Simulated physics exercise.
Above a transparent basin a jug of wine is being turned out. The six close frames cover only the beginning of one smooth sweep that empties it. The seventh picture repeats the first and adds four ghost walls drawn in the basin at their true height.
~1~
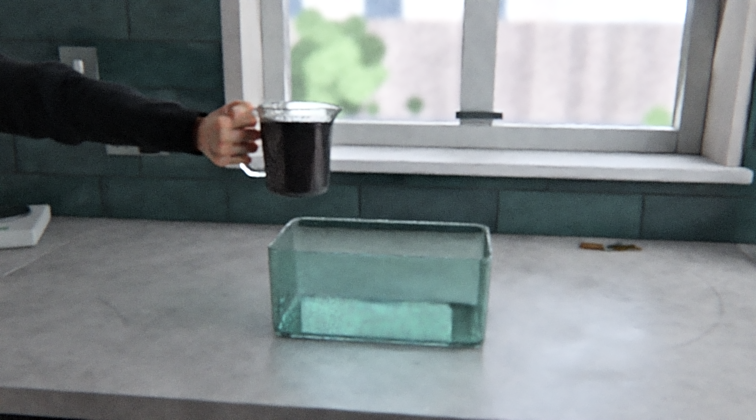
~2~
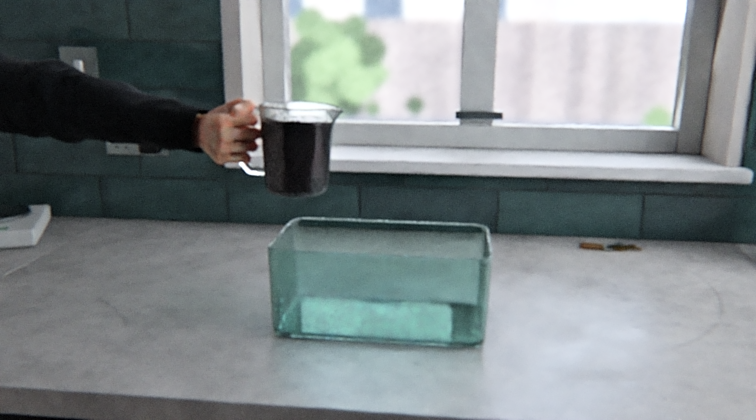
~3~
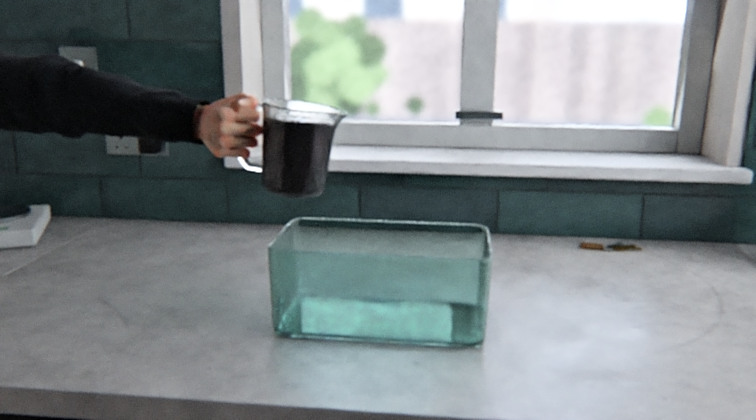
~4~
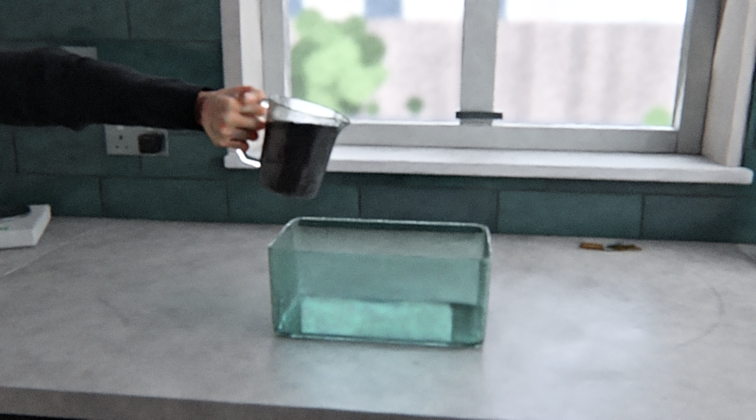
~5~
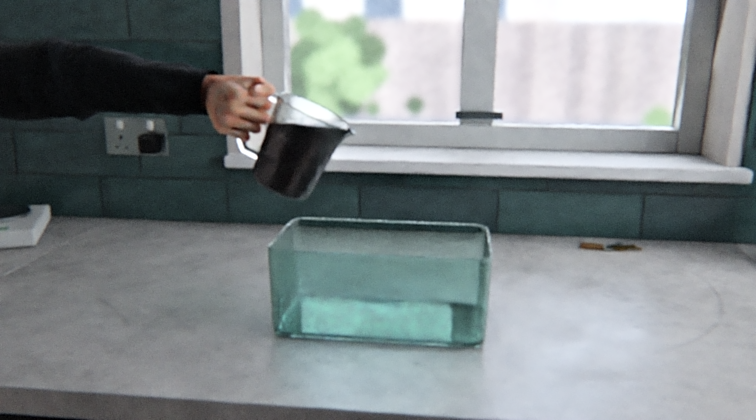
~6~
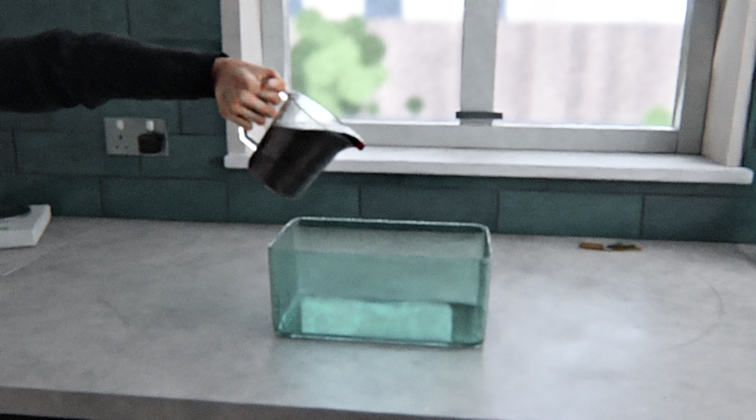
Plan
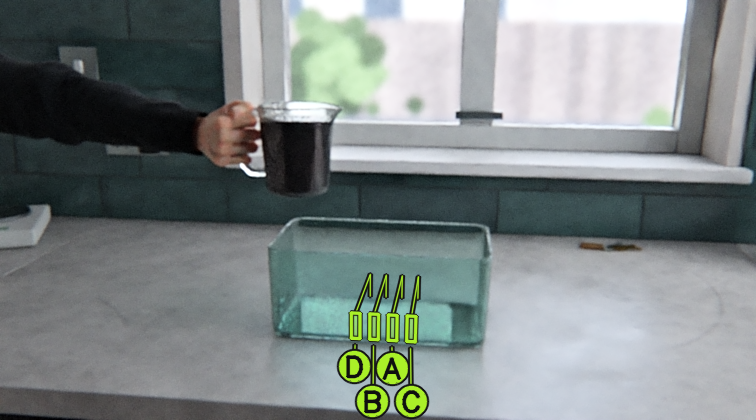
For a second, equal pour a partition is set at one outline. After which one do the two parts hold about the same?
Use position A.
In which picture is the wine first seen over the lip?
Picture 6.
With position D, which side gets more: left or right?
The right one.
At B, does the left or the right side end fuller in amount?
More ends on the right.
On the marked copy, A at (391, 347); B at (373, 345); C at (410, 348); D at (355, 344).
With A, about 43 % ends left of the wall and 56 % right of it.
With B, about 10 % ends left of the wall and 90 % right of it.
With C, about 91 % ends left of the wall and 6 % right of it; 3 % is lost outside.
With D, about 6 % ends left of the wall and 93 % right of it.
